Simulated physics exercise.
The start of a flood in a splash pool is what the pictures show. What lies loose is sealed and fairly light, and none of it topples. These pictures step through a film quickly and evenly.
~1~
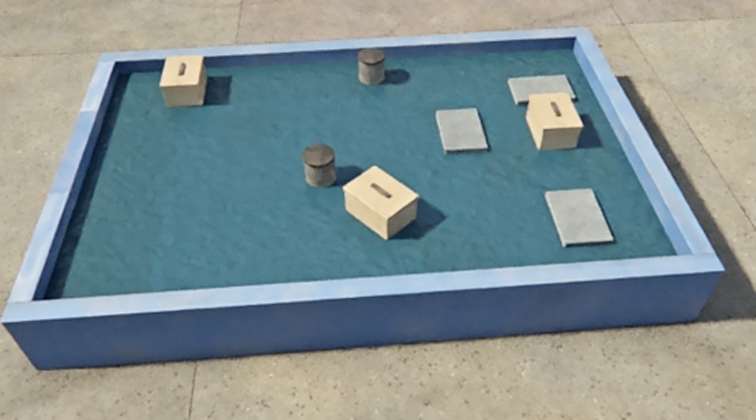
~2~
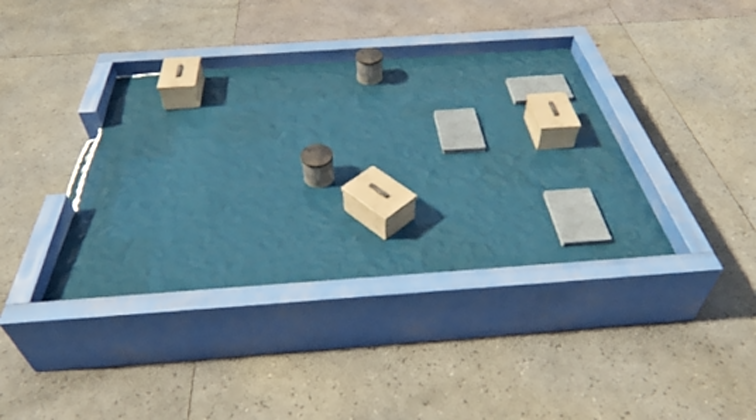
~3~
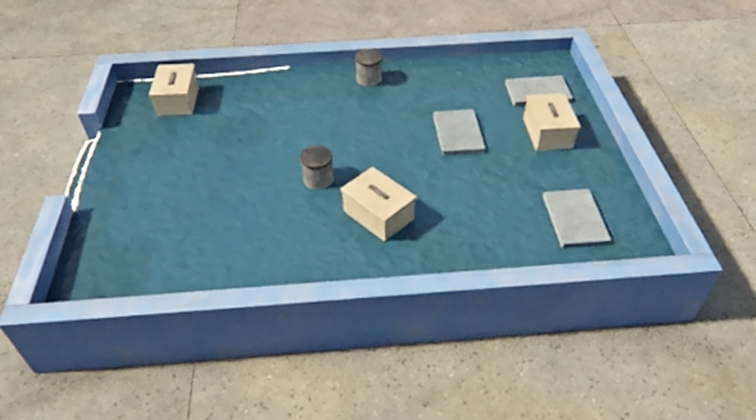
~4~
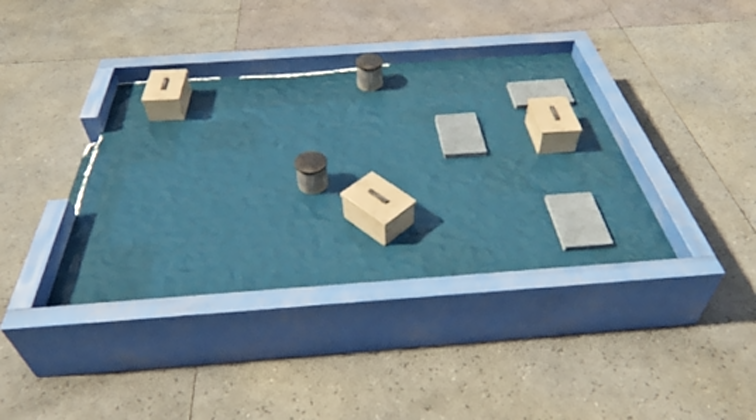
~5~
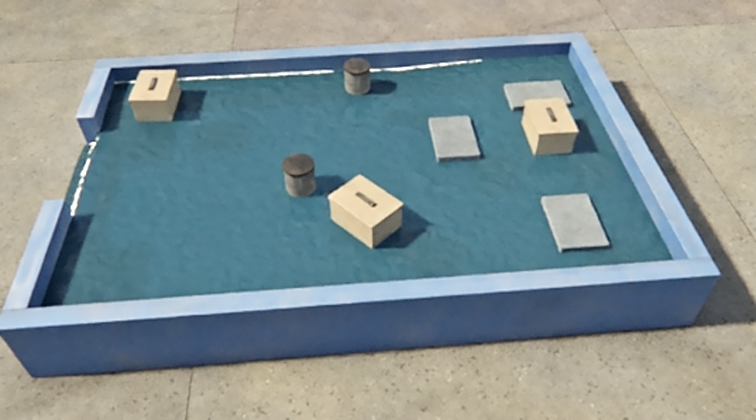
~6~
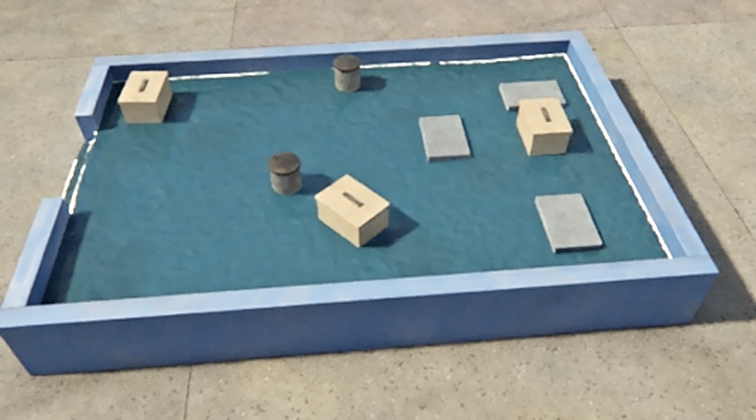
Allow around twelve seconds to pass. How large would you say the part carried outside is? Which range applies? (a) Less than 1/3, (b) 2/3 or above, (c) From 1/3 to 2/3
Less than 1/3.
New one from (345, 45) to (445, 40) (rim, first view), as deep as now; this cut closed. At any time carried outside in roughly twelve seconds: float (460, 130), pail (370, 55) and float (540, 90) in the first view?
In sequence - departs, departs, departs.
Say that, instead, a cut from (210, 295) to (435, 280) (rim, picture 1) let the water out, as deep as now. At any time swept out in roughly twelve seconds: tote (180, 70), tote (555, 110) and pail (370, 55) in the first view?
Object by object: Never exits, never exits, never exits.
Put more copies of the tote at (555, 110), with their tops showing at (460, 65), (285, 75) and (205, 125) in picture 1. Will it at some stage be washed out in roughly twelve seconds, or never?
Okay, one at a time: Does not get out, next gets out, last gets out.
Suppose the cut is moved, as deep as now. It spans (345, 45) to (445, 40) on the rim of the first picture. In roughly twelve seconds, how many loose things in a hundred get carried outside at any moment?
40 per cent or so.
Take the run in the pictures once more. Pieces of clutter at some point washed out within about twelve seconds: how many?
The count is 1.
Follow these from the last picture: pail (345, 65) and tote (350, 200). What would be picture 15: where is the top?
Estimated: (313, 70); (310, 205).
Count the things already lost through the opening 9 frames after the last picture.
1.
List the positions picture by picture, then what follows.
The first picture shows a tote at (182, 70), afloat; a pail at (319, 155), afloat; 0 of 8 have shifted.
The second picture shows a tote at (179, 71), afloat; a pail at (317, 155) floats; 0 of 8 have shifted.
The third picture shows a tote at (172, 79) floats, close to its start; a pail at (316, 156), afloat; 1 of 8 have shifted.
The fourth picture shows a tote at (165, 84), afloat, close to its start; a pail at (311, 162), afloat, close to its start; 1 of 8 have shifted.
The fifth picture shows a tote at (153, 85), afloat, close to its start; a pail at (298, 164) floats, close to its start; 4 of 8 have shifted.
The sixth picture shows a tote at (143, 86) floats, close to its start; a pail at (284, 163), afloat, close to its start; 5 of 8 have shifted.
A moment on, 0 of 8 are out; 8 afloat.
Next, 1 of 8 are out; 7 afloat.
Later, 1 of 8 are out; 7 afloat.
In the end, 1 of 8 are out; 7 afloat.
